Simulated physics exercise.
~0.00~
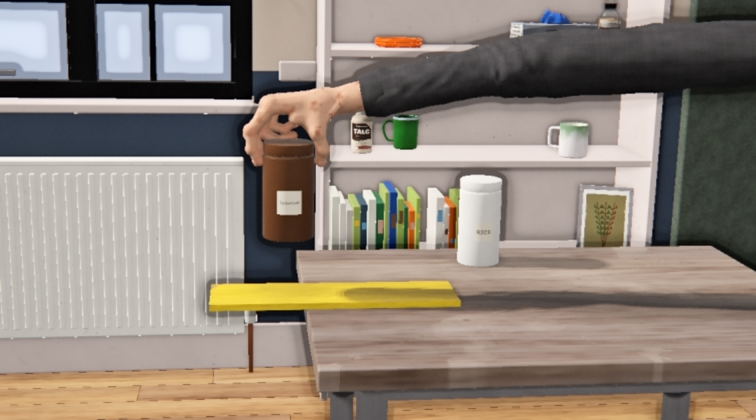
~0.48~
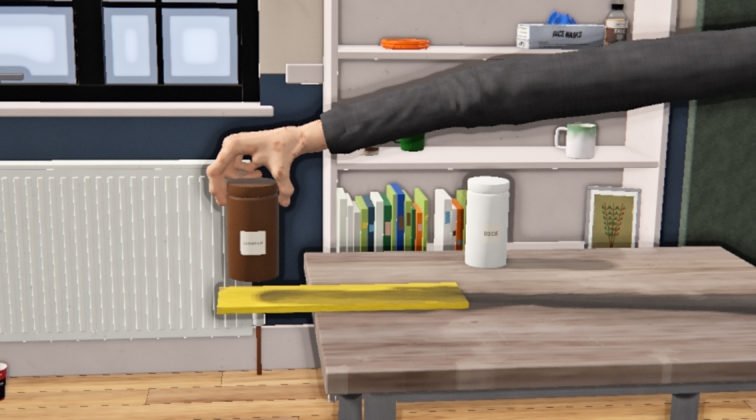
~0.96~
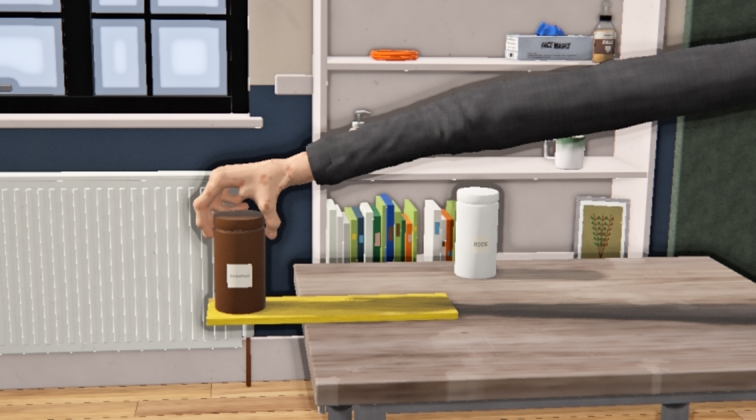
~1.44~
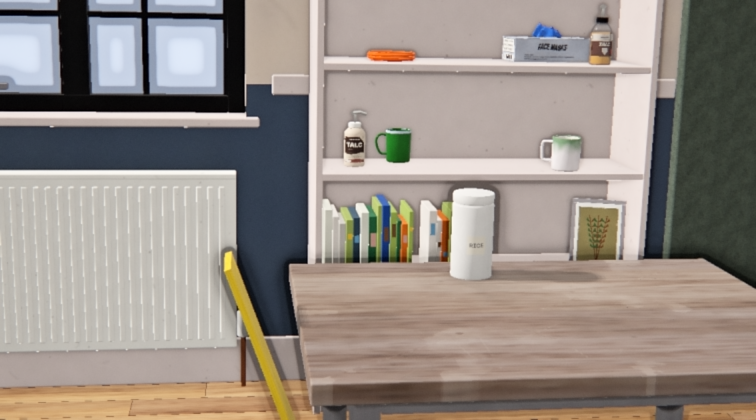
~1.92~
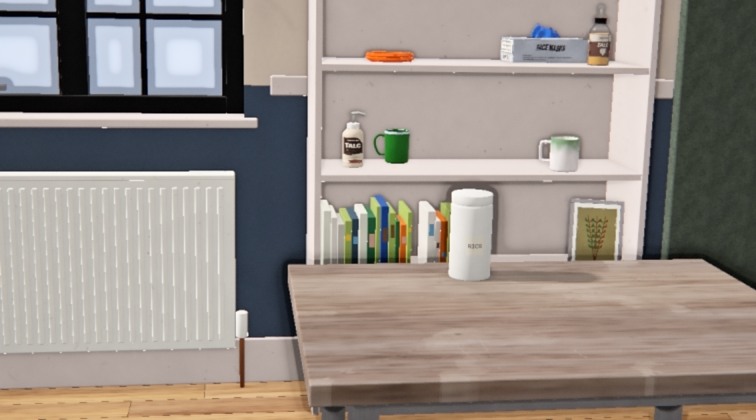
To begin with, a hand reaches in from the right, holding a brown jar above a yellow plank that sticks out past the left end of a wooden table, while a white jar stands on the tabletop. The hand moves the jar left and lowers it upright onto the plank's overhanging end. Once the hand has let go and withdrawn, the plank tips steeply off the edge, and the brown jar is no longer in sight. The plank then drops out of view too, leaving only the white jar standing on the table.
